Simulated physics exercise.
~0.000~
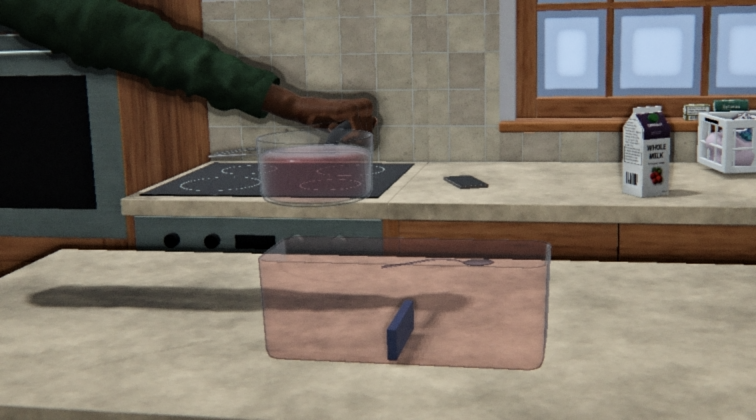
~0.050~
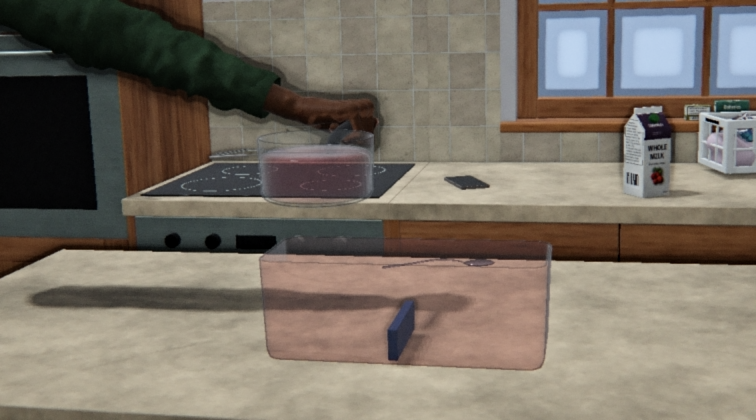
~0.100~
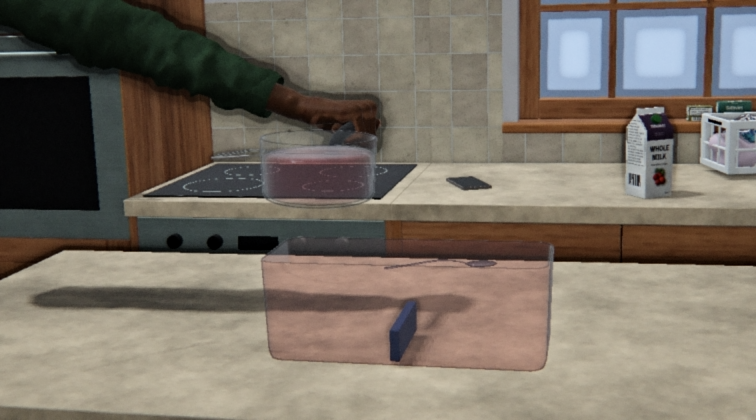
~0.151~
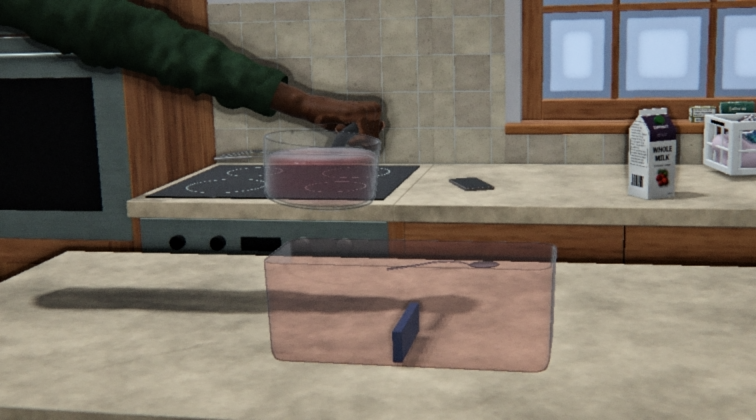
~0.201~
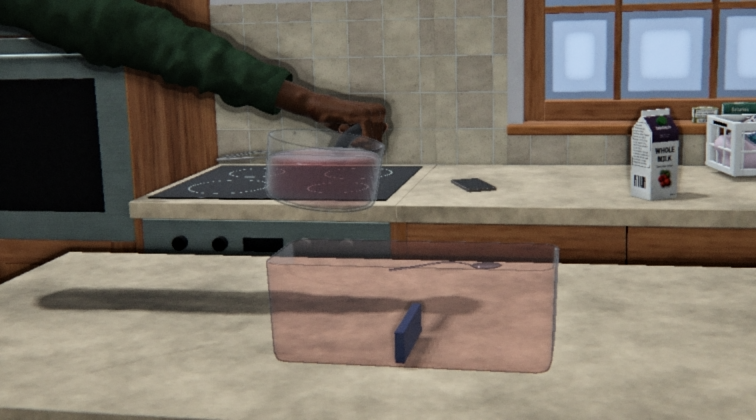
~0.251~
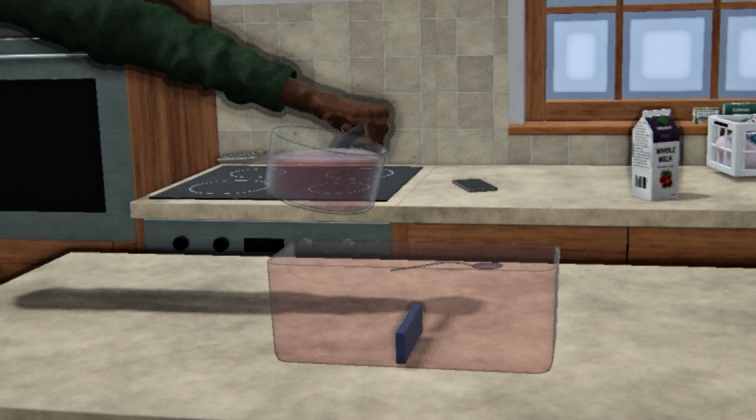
Kitchen counter with a green-sleeved arm gradually tilting a clear pot of reddish liquid rightward above a long, see-through basin.
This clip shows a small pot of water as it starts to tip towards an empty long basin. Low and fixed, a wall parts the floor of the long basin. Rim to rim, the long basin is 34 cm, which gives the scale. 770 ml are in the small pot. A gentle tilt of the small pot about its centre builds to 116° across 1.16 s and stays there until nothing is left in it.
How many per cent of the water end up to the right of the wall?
About 68 per cent.
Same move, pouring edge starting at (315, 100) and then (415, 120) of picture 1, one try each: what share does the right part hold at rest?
About 20 %, then about 95 %.
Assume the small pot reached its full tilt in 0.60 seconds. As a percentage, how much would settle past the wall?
In that case, roughly 55 per cent.
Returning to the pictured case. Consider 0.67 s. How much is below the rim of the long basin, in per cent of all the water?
Roughly 18 percent of it.
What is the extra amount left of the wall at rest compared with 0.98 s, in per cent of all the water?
12 %.
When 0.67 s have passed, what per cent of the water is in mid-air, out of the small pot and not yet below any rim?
Near 28 per cent of it all.
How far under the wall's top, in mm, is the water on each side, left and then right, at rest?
Near 26 mm for the left and near 16 mm for the right.
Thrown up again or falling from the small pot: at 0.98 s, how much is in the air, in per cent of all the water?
Roughly 5 %.
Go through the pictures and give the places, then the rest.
It leans 0°; its right rim is at (371, 138); the water meets the walls at (265, 152) and (370, 152); the long basin's rim runs from (272, 250) to (548, 256); the wall's top is at (401, 316), in the first frame.
It leans 1°; its right rim is at (372, 139); the water meets the walls at (265, 152) and (371, 153), in the second frame.
It leans 2°; its right rim is at (374, 141); the water meets the walls at (267, 153) and (373, 154), in the third frame.
It leans 5°; its right rim is at (378, 145); the water meets the walls at (270, 154) and (377, 155), in the fourth frame.
It leans 8°; its right rim is at (382, 150); the water meets the walls at (274, 154) and (379, 157), in the fifth frame.
It leans 13°; its right rim is at (384, 155); the water meets the walls at (274, 155) and (383, 158), in the sixth frame.
After 0.67 s the tilt is 73° and 53 per cent is still to pour, 1 is left of the wall and 18 right of it.
After 0.98 s the tilt is 110° and 6 per cent is still to pour, 20 is left of the wall and 69 right of it.
After 1.31 s the tilt is 116° and 0 per cent is still to pour, 31 is left of the wall and 69 right of it.
After 1.66 s the tilt is 116° and 0 per cent is still to pour, 31 is left of the wall and 68 right of it.
In the end 31 per cent lies left of the wall, 68 right of it and 0 outside.
